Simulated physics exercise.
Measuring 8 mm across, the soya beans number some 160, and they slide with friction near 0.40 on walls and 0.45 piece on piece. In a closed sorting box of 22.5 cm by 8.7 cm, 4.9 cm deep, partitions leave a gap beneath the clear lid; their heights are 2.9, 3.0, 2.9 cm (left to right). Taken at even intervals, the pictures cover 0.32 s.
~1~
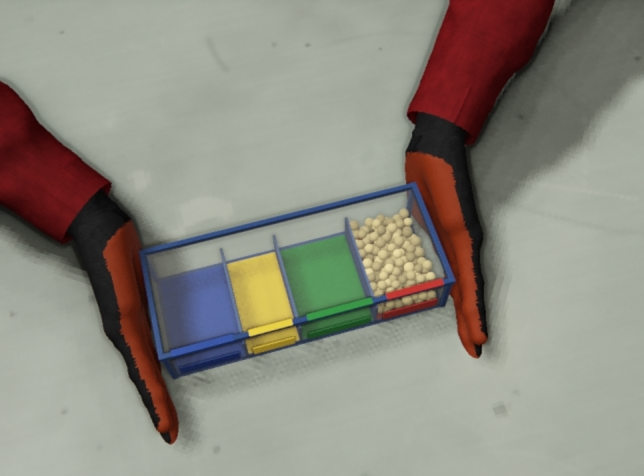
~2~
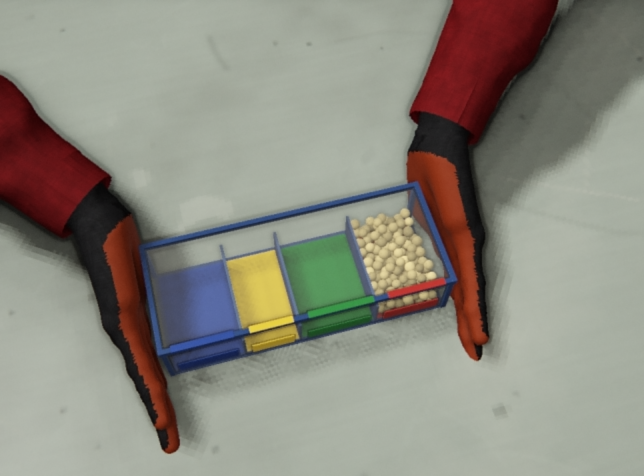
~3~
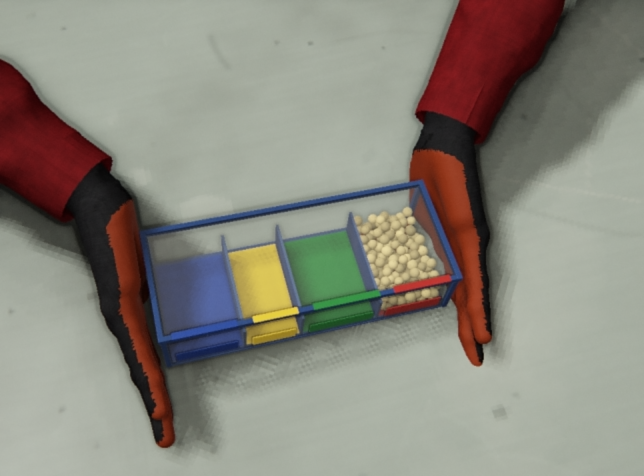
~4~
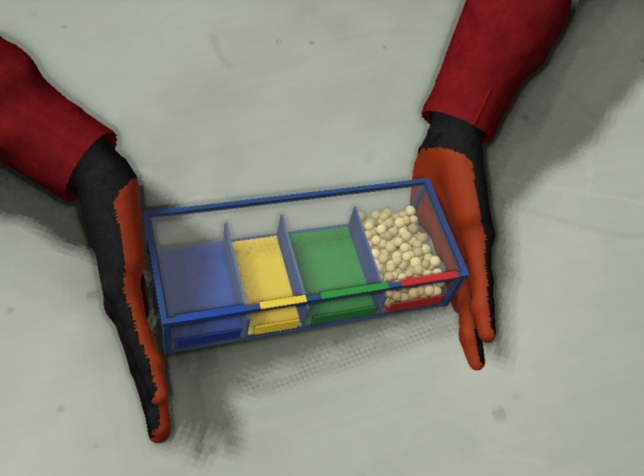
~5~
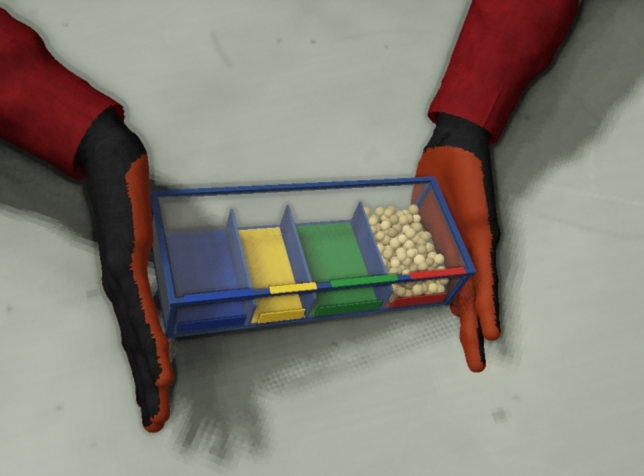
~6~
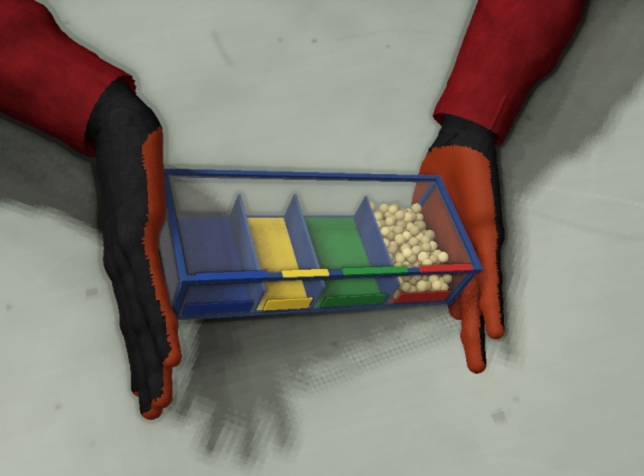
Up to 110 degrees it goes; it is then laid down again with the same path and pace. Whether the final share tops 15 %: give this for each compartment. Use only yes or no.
Red: Yes; blue: No; green: No; yellow: No.
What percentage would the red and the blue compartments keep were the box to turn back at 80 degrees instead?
Red 100 %; blue 0 %.
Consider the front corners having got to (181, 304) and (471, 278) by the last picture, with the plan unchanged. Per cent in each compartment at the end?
The compartments end with red 100 per cent, blue 0 per cent, green 0 per cent and yellow 0 per cent.
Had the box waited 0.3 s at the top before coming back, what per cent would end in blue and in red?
In per cent: Blue 0; red 100.
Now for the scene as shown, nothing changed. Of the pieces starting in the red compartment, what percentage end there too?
About 100 in a hundred.
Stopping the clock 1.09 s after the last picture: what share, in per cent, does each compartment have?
Red = 100, blue = 0, green = 0, yellow = 0 (percent).
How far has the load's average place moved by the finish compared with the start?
I'd put it at close to 0.5 cm.
Then, 1.09 s after the last picture, tilt 110 degrees; red 100 %.
Then, 1.82 s after the last picture, tilt 48 degrees; red 100 %.
Then, 2.58 s after the last picture, tilt 0 degrees; red 100 %.
In the end, red 100 %, blue 0 %, green 0 %, yellow 0 %.
